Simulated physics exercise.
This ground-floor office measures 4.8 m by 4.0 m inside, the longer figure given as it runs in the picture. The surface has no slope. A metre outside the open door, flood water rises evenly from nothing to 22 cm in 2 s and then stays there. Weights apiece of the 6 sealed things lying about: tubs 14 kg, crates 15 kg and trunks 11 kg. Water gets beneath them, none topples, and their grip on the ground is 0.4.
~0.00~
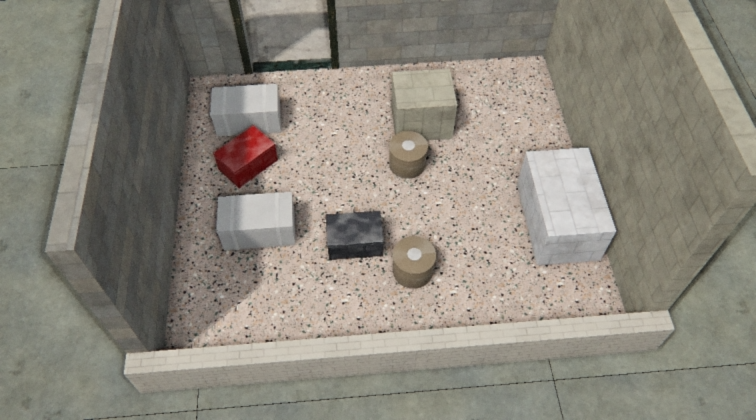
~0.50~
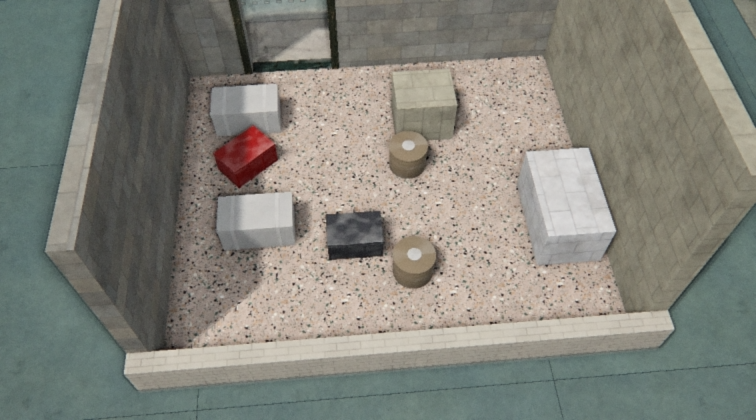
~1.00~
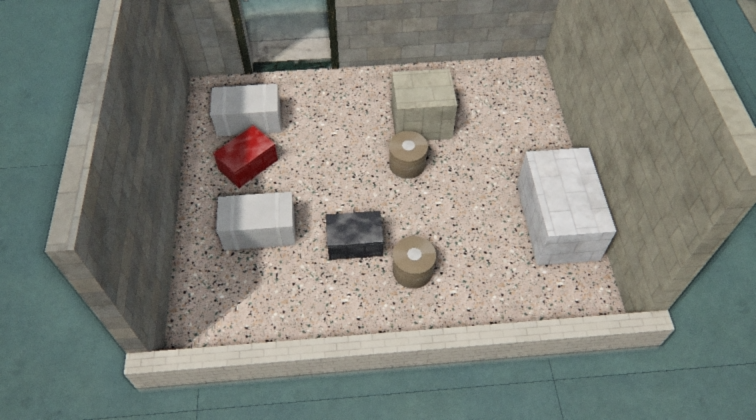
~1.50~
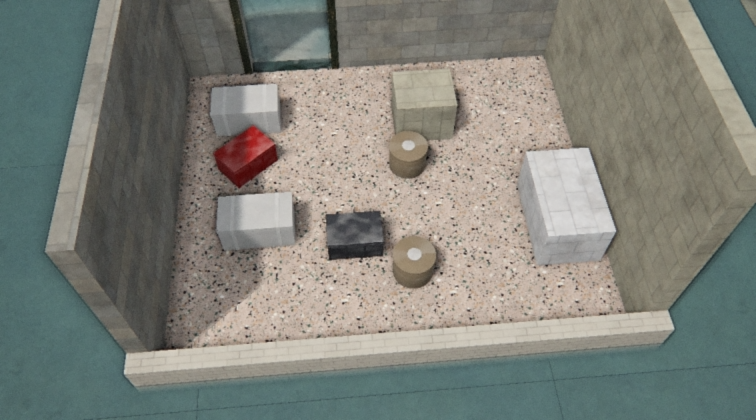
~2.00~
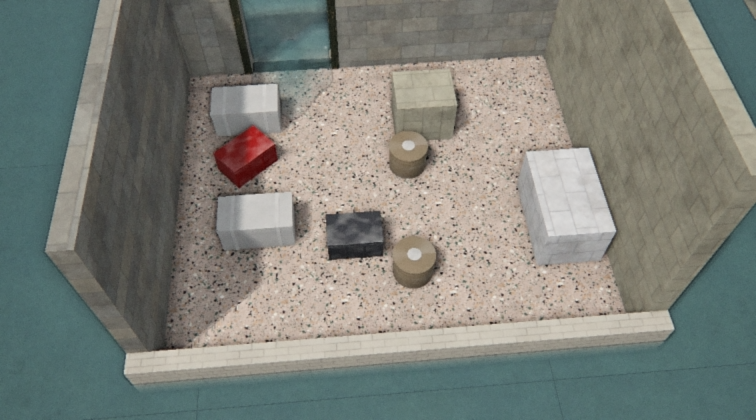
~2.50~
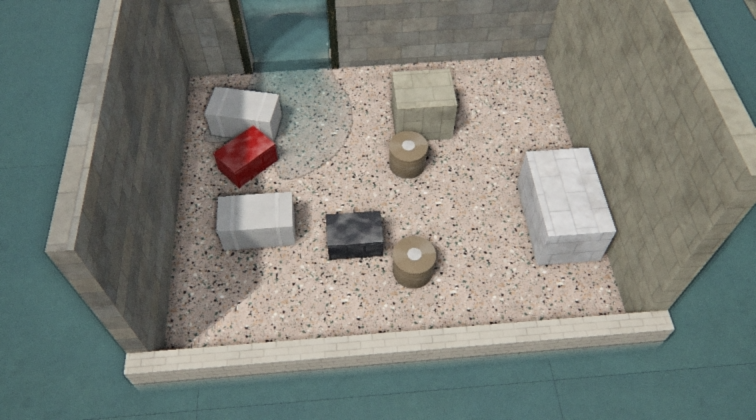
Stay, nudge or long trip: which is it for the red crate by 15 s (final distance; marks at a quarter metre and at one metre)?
The red crate gets carried off.
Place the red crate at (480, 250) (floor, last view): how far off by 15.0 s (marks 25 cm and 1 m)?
It ends far away.
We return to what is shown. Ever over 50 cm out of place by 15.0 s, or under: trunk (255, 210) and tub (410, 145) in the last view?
In turn: Past it, short of it.
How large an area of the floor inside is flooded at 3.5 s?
Roughly 6.0 m2.
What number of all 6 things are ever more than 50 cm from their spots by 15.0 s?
I count 5.
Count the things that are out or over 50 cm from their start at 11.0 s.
By then 5.
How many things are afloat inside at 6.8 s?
I count 3.
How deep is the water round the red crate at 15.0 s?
About 14 cm.
After 3.5 s the red crate is near (239, 162), 0.2 m from its start, aground; 1 afloat.
After 6.8 s the red crate is near (210, 261), 1.5 m from its start, afloat; 3 afloat.
After 11.0 s the red crate is near (432, 288), 2.8 m from its start, afloat; 5 afloat.
After 15.0 s the red crate is near (500, 255), 3.2 m from its start, afloat; 5 afloat.
